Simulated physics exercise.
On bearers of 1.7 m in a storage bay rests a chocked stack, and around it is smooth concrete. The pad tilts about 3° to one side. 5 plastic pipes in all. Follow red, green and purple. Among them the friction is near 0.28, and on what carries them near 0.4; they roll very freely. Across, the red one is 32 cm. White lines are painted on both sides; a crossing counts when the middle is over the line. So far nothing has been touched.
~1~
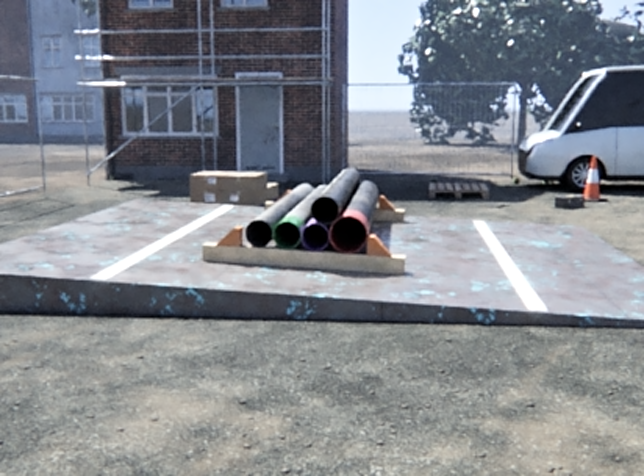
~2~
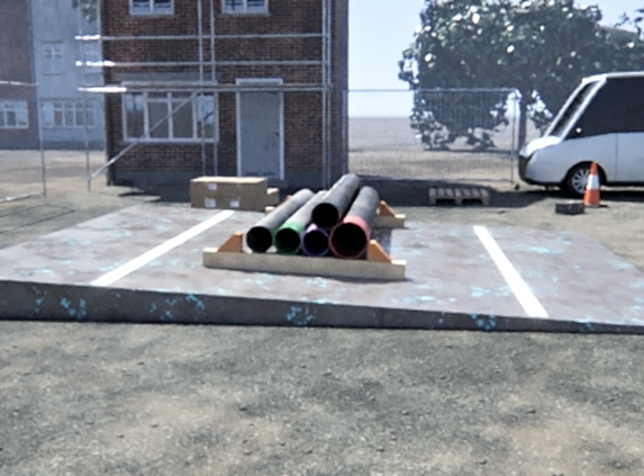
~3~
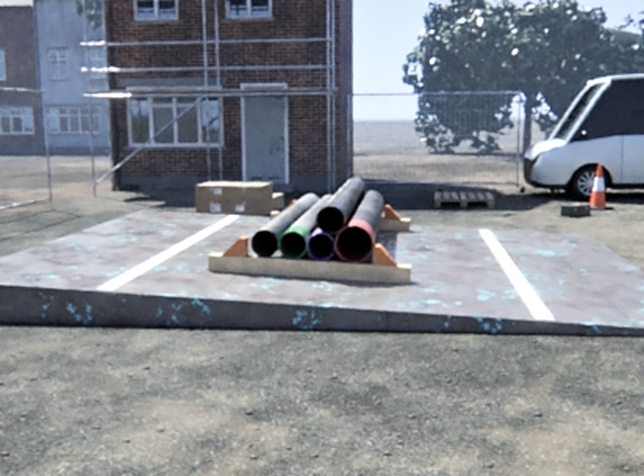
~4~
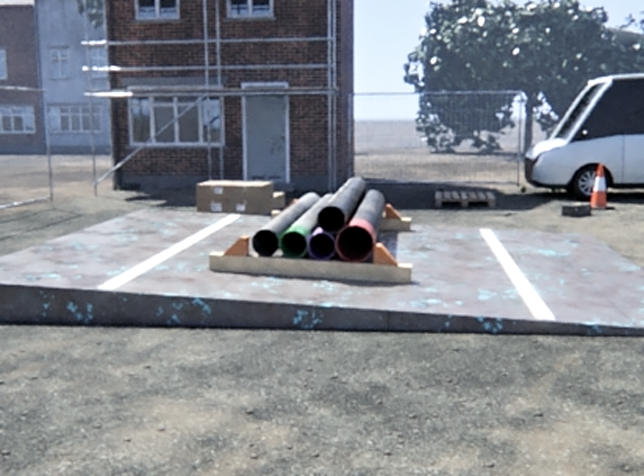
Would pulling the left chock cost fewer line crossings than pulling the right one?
Yes: Pull the one on the left.
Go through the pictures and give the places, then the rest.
Red (348, 235), green (286, 236), purple (315, 238); the pad slopes 3° down to the right; 4 of the 5 form the bottom row; nothing moves, in the first frame.
Red (349, 241), green (287, 242), purple (315, 243); all still, in the second frame.
Red (354, 245), green (292, 246), purple (320, 247); both chocks in; lines at (138, 257) and (520, 283); at rest, in the third frame.
Red (355, 244), green (293, 245), purple (321, 247); at rest, in the fourth frame.
Chock on the left freed, after 0.8 s, red is on the bearers, 50 cm from the bearers' right end; green is on the bearers, 70 cm from the bearers' left end; purple is on the bearers, 75 cm from the bearers' right end; 0 of 5 have crossed.
Chock on the left freed, at the end, red is on the bearers, 50 cm from the bearers' right end; green is on the bearers, 70 cm from the bearers' left end; purple is on the bearers, 75 cm from the bearers' right end; 0 of 5 have crossed.
Chock on the right freed, after 2.8 s, red is past the right line; green is on the bearers, 70 cm from the bearers' right end, rolling right; purple is on the bearers, 50 cm from the bearers' right end, rolling right; 1 of 5 has crossed.
Chock on the right freed, at the end, red is past the right line; green is past the right line; purple is past the right line; 5 of 5 have crossed.
